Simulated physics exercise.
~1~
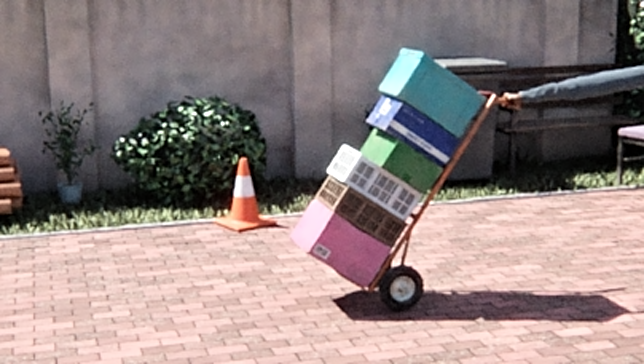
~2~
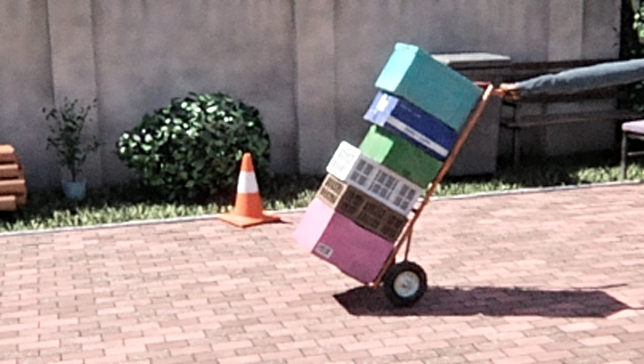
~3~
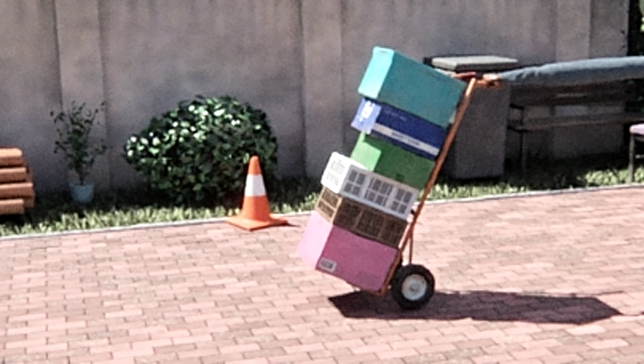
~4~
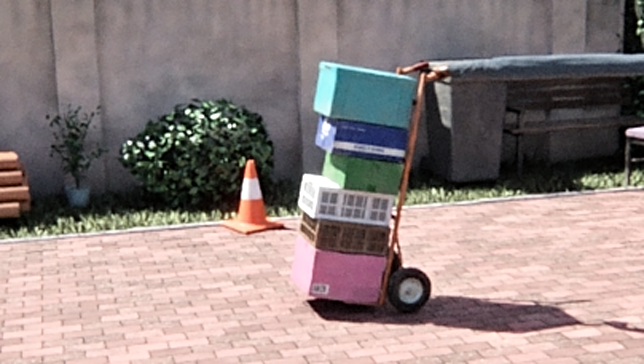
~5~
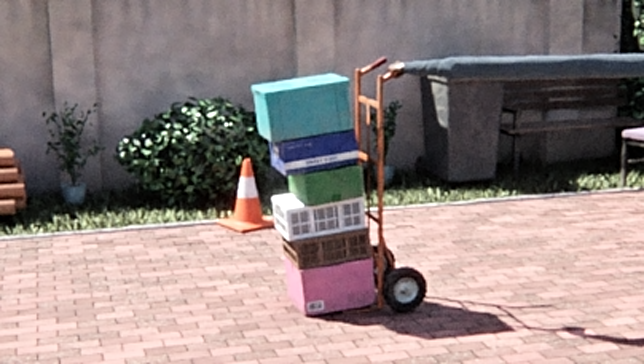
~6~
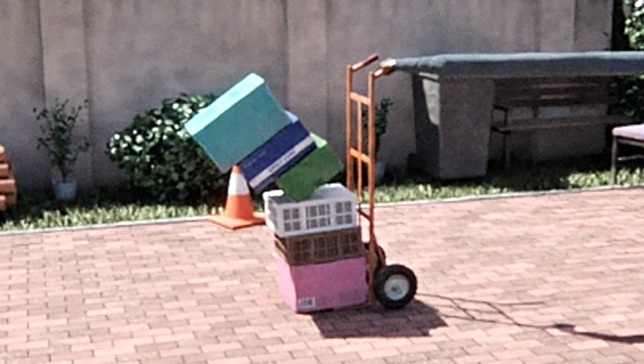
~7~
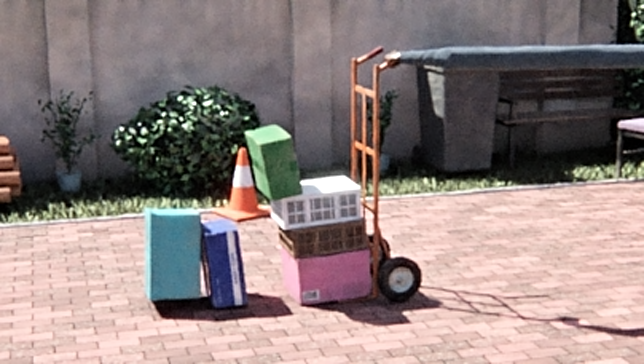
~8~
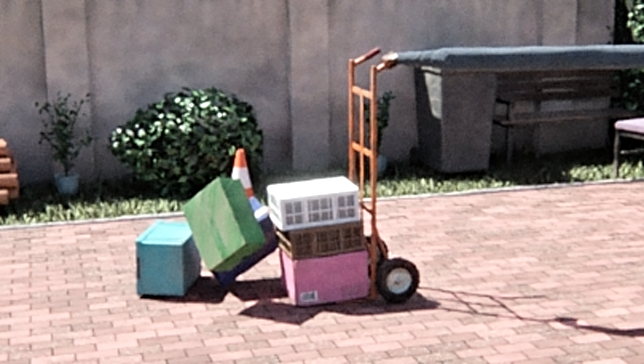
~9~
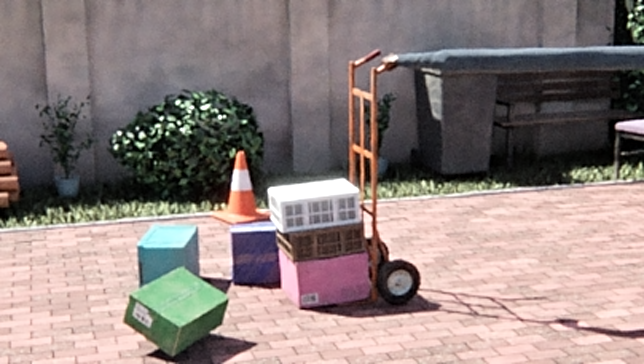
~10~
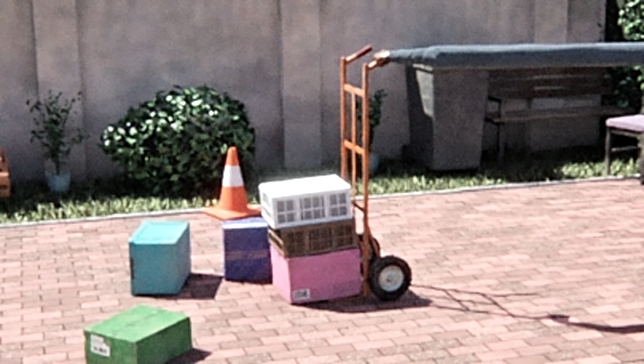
Hand truck of stacked boxes tilting upright on brick paving, the top three tumbling off leftward while the lower three stay stacked.
